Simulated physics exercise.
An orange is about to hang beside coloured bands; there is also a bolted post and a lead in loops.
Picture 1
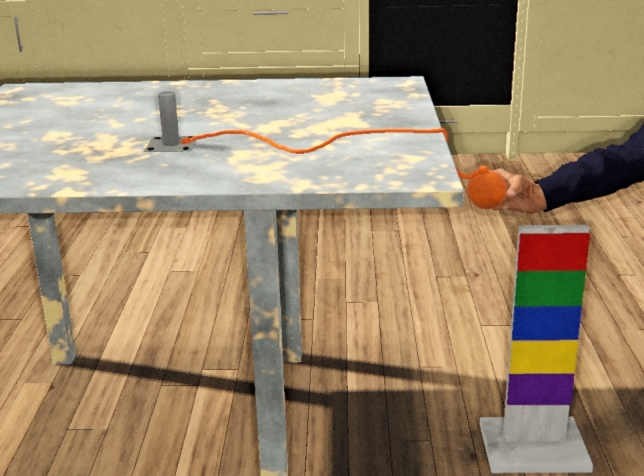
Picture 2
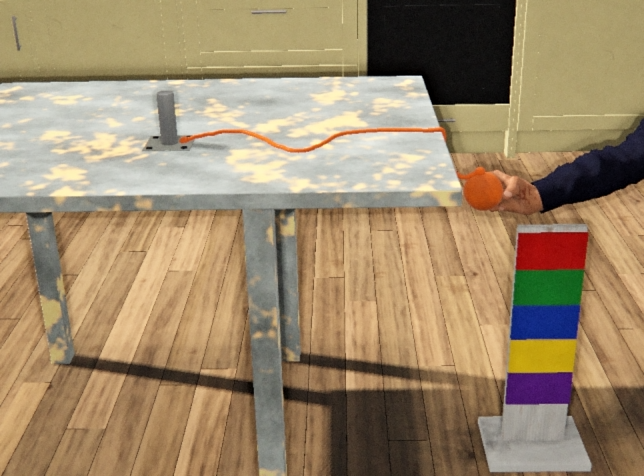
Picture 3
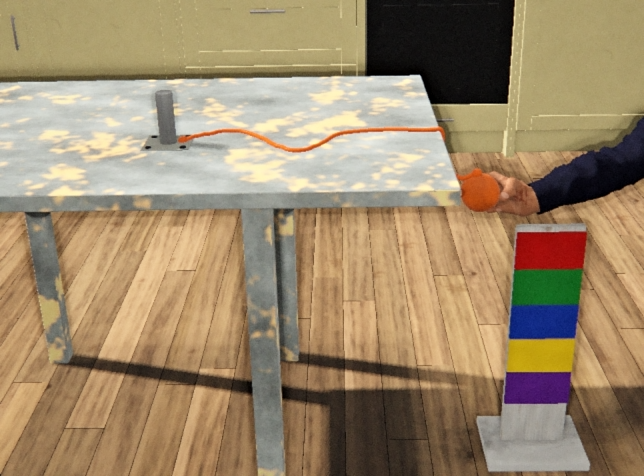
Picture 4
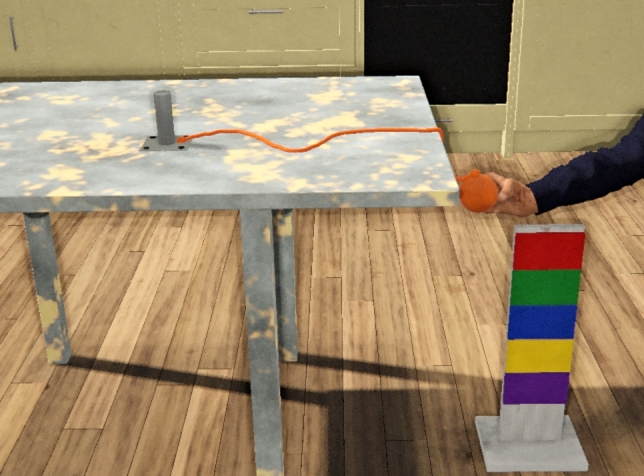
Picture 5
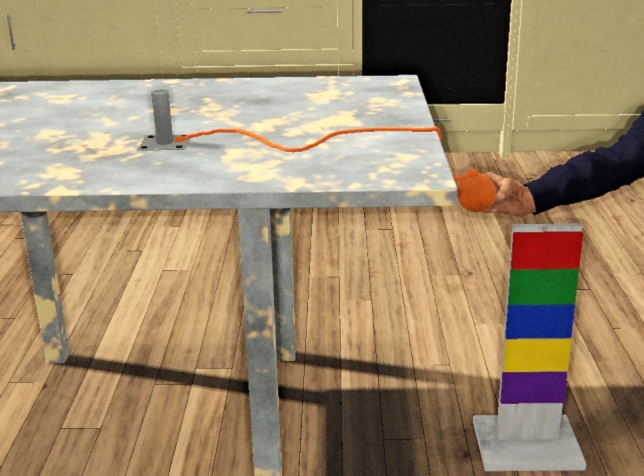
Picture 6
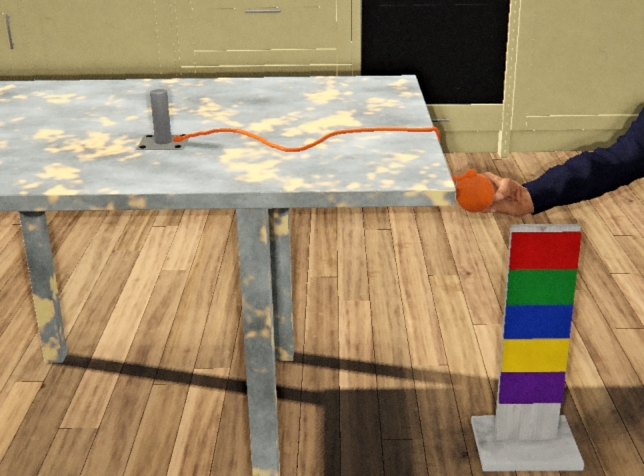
Hand holding an orange ball on a slack orange cord at a table's edge beside coloured bands, barely moving.
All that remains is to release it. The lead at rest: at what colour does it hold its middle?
The colour is green.
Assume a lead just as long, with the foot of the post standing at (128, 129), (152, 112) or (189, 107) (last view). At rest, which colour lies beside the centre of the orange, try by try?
First try: Red; second try: Red; third try: Green.
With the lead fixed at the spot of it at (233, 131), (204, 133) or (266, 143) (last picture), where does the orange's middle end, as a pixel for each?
First try around (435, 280), second around (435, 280), third around (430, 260).
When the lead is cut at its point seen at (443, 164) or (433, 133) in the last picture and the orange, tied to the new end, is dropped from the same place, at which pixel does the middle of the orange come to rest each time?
It would be at (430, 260) in the first case and at (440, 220) in the second.
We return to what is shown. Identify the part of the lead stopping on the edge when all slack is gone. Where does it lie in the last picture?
That spot is near (363, 131).
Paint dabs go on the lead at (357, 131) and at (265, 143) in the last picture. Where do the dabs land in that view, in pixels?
Point one: (430, 136); point two: (299, 139).
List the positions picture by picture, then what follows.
Orange (487, 190); red (554, 253); green (550, 290); blue (547, 324); yellow (544, 358); purple (541, 390), in the first picture.
Orange (483, 191); lead through (212, 135) (266, 140) (315, 147) (369, 131) (439, 134), in the second picture.
Orange (480, 193), in the third picture.
Orange (478, 194); lead through (210, 135) (263, 140) (312, 147) (367, 131) (437, 134), in the fourth picture.
Orange (476, 193), in the fifth picture.
Orange (475, 193); lead through (206, 134) (260, 139) (308, 147) (363, 131) (433, 133), in the sixth picture.
A little later, orange near (457, 280); level with green.
Next, orange near (406, 289); level with green.
Later still, orange near (431, 291); level with green.
When it is over, orange near (438, 291); level with green. Its middle rests at the green band.
